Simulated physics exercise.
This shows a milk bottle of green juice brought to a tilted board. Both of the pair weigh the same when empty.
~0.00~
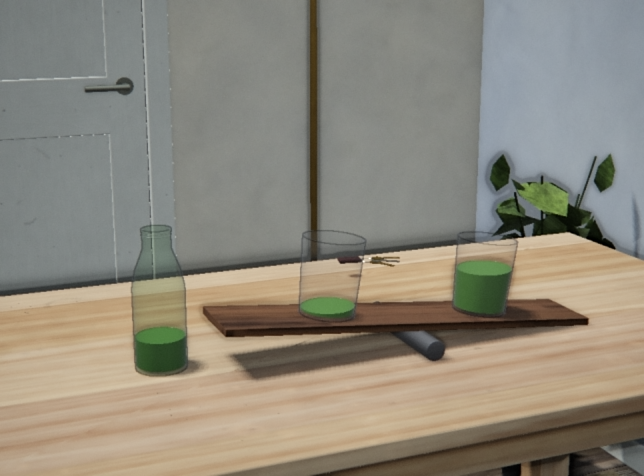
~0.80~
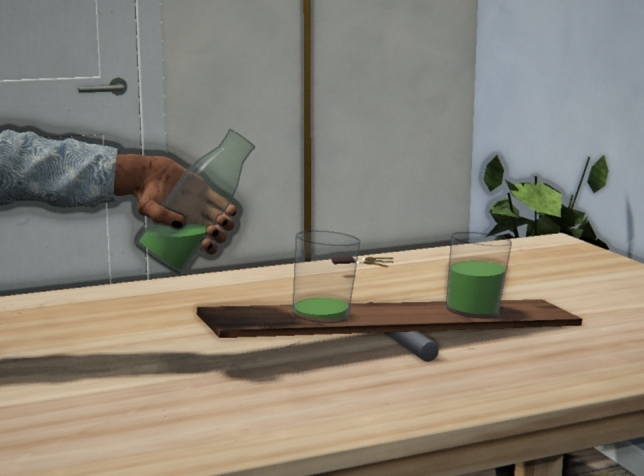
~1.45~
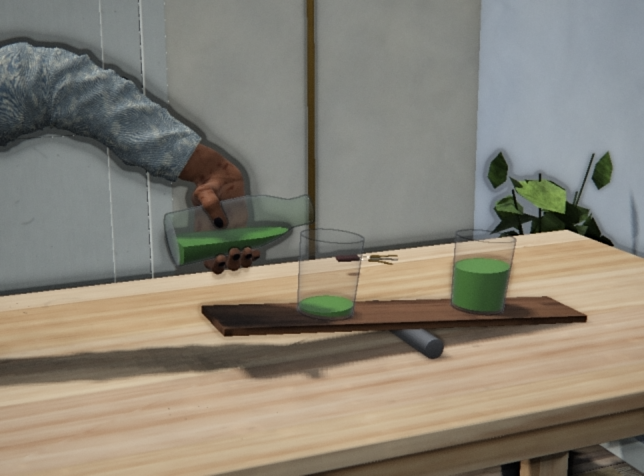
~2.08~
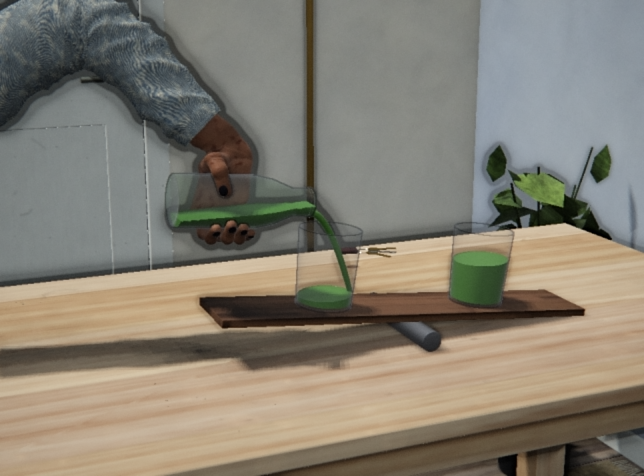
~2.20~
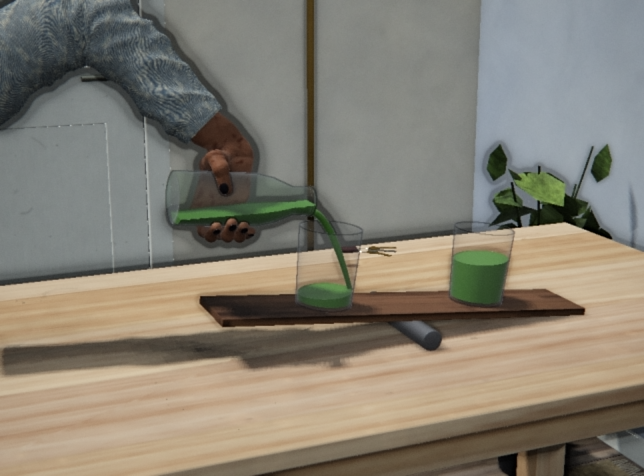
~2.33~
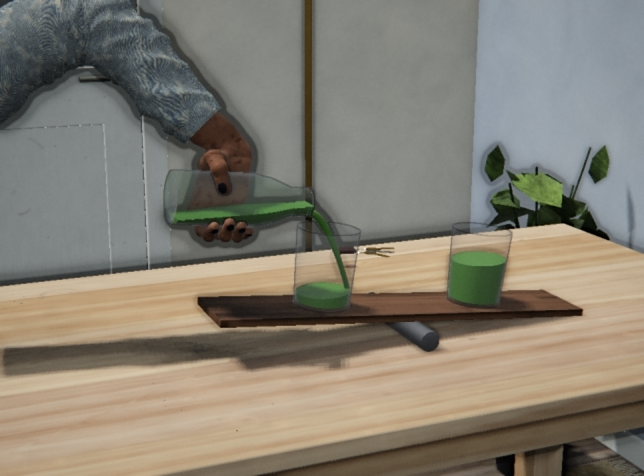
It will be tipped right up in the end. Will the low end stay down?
Yes, it stays down.
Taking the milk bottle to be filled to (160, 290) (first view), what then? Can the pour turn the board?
With that start, it tilts the other way.
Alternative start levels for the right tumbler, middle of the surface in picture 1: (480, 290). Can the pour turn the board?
Verdict: Tips over.
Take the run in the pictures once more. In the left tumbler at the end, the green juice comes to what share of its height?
I'd say close to 35 per cent.
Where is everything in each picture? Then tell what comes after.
At the start; milk bottle (158, 296) about a quarter full; left tumbler (331, 273) nearly empty, raised; right tumbler (483, 272) about half full, on the low side, in the first frame.
A hand has the milk bottle; round bar (427, 349); left tumbler nearly empty, surface at (321, 307), in the second frame.
The milk bottle is tipped; milk bottle (244, 224) tipped 85° with all of its load; left tumbler (329, 272) nearly empty, in the third frame.
The stream is running; round bar (429, 340); left tumbler nearly empty, surface at (324, 294); right tumbler about half full, surface at (480, 259), in the fourth frame.
The stream is running; milk bottle (246, 200) tipped 95° with about three quarters of its load; left tumbler (328, 263) nearly empty, in the fifth frame.
The stream is running; round bar (427, 339); left tumbler nearly empty, surface at (322, 291); right tumbler about half full, surface at (478, 259), in the sixth frame.
Around 3.0 s, the left tumbler is about a quarter full; the board leans as before.
Around 3.6 s, the left tumbler is about a third full; the board leans as before.
Around 4.9 s, the left tumbler is about a third full; the board leans as before.
